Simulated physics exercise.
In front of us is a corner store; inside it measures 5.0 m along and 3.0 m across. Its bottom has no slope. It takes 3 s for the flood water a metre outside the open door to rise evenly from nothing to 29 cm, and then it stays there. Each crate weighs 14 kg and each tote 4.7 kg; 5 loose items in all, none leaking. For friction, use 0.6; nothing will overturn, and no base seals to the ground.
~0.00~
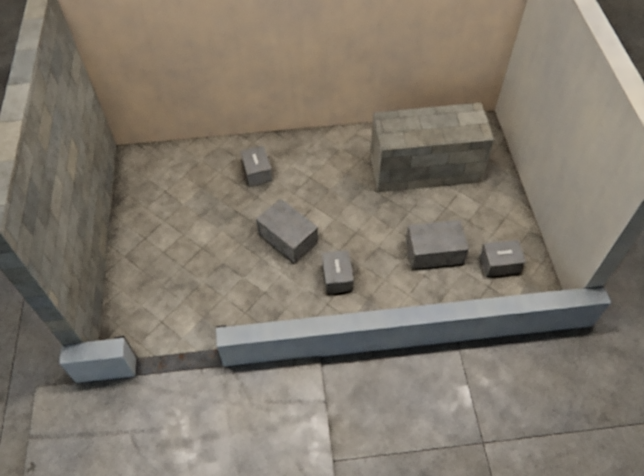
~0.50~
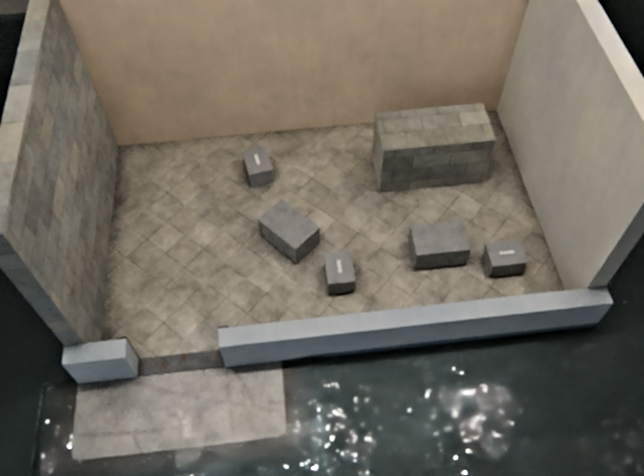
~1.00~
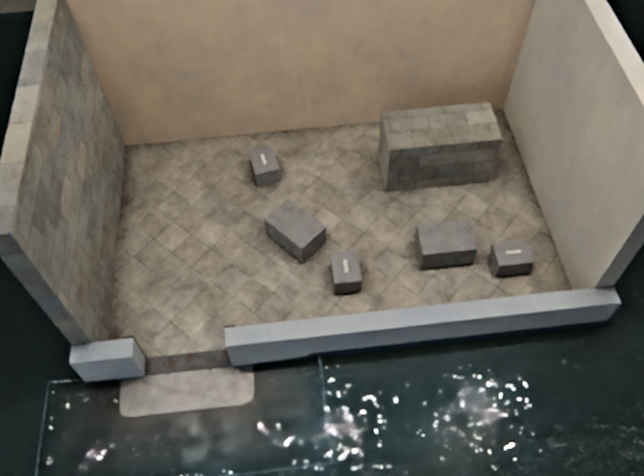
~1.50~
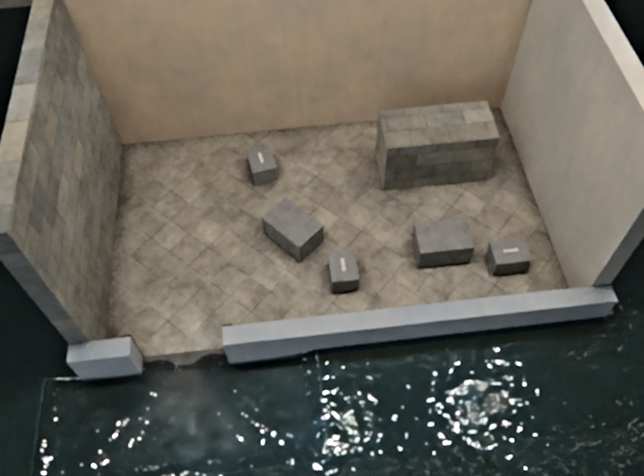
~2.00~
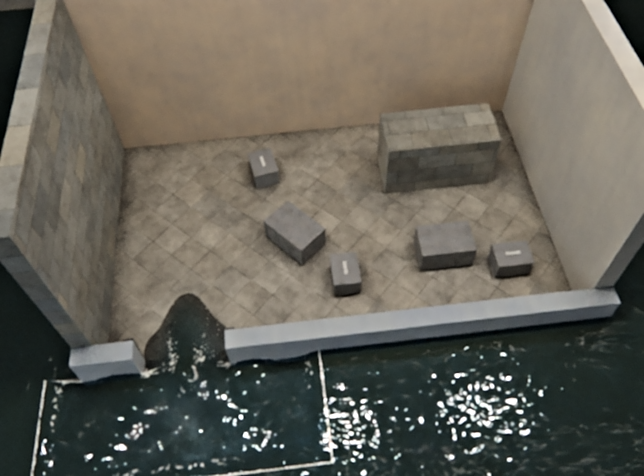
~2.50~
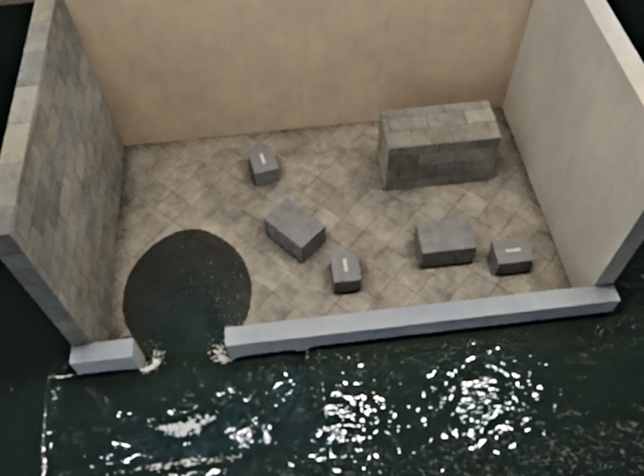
A small walled store with a flat, tiled floor is seen from above through its open front, with the camera shifting only very slightly. Five grey boxes sit apart on the tan floor, with a large stone-block counter at the back right and a low pale-grey sill broken by a gap at front left. Dark, glinting water covers the paving outside, then enters through the gap and spreads in a rounded pool, while the boxes stay put.
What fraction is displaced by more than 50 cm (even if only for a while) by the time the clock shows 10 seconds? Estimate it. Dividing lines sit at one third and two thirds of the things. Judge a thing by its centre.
My call: One to two thirds of them.
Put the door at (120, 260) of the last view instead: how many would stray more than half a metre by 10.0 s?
The count would be 5.
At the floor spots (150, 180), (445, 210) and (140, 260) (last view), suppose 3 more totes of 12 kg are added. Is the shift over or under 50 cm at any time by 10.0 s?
Sequence: Above the line / below the line / above the line.
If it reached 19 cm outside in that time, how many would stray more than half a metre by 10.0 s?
Then it comes to 1.
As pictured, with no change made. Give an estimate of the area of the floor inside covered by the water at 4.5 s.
Around 8.0 m2 of it.
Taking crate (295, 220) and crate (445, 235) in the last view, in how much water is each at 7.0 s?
4 and 2 cm.
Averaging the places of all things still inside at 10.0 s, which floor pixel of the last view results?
The centre sits near (445, 270).
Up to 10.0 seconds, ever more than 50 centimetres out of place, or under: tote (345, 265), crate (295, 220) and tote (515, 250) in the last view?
Taking them in that order, the first is within the limit, the second beyond the limit and the third within the limit.
After 3.5 s 0 of 5 are over 50 cm from their spots; 0 afloat.
After 4.5 s 1 of 5 are over 50 cm from their spots; 0 afloat.
After 7.0 s 1 of 5 are over 50 cm from their spots; 1 afloat.
After 10.0 s 2 of 5 are over 50 cm from their spots, and 2 have been at some point; 4 afloat.
